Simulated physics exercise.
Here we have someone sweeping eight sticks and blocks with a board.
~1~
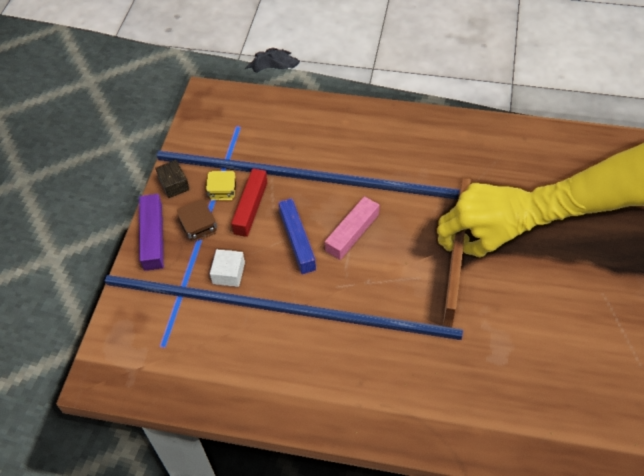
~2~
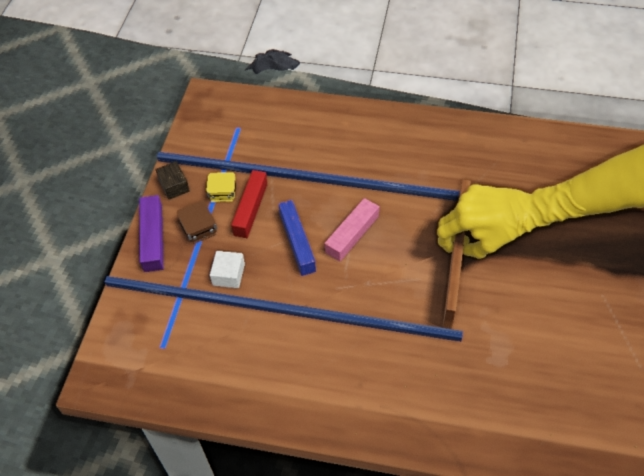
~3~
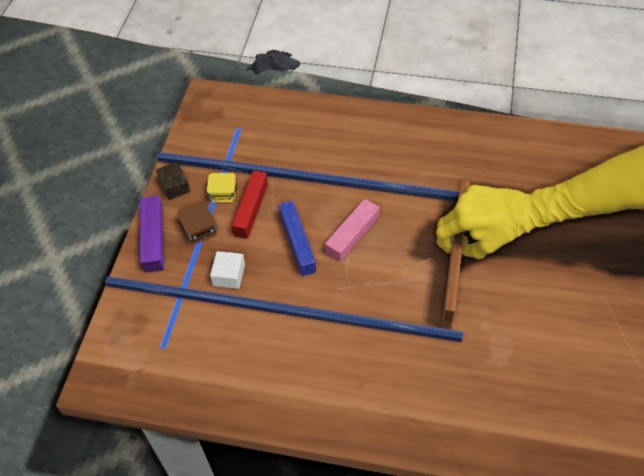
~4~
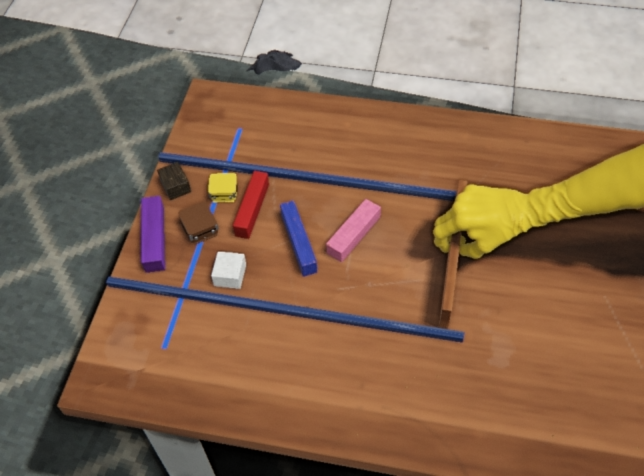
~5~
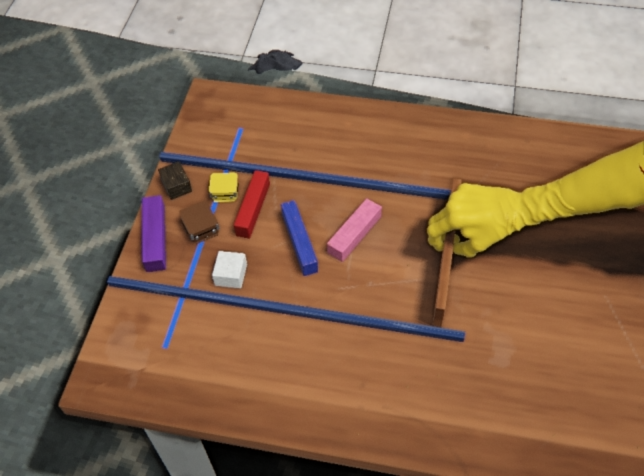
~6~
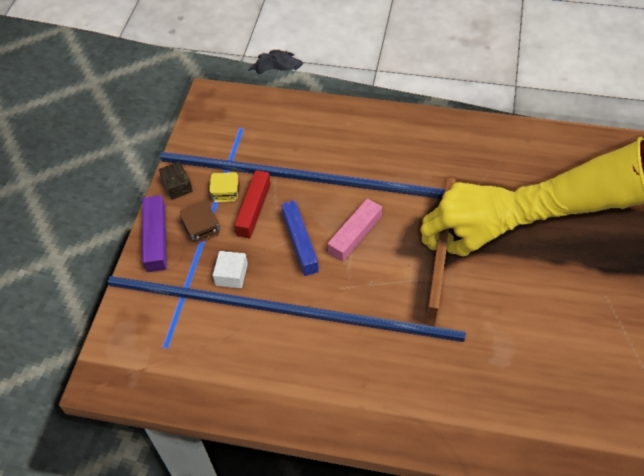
On a wooden table, a yellow-gloved hand slides a board slightly left toward scattered blocks.
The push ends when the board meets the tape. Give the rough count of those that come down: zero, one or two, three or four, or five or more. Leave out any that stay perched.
The number that fall off is one or two.
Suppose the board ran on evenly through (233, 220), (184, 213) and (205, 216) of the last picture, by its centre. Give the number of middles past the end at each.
The counts: 0, 4 and 2.
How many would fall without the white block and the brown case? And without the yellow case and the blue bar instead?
Fallen: 1, and 0 in the other try.
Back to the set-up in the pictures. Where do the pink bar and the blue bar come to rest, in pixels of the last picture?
Near (203, 208) and (181, 221).
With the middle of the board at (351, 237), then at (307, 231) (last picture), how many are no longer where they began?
The counts are 1 and 2.
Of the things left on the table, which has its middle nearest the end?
That is the purple stick.
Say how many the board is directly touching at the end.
That makes 2.
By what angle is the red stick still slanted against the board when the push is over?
About 0°.
Soon after, none off yet; purple stick at rest near (154, 233); black block at rest near (176, 180); brown case at rest near (200, 223).
At rest, the number that fall off is one or two; fallen, black block.
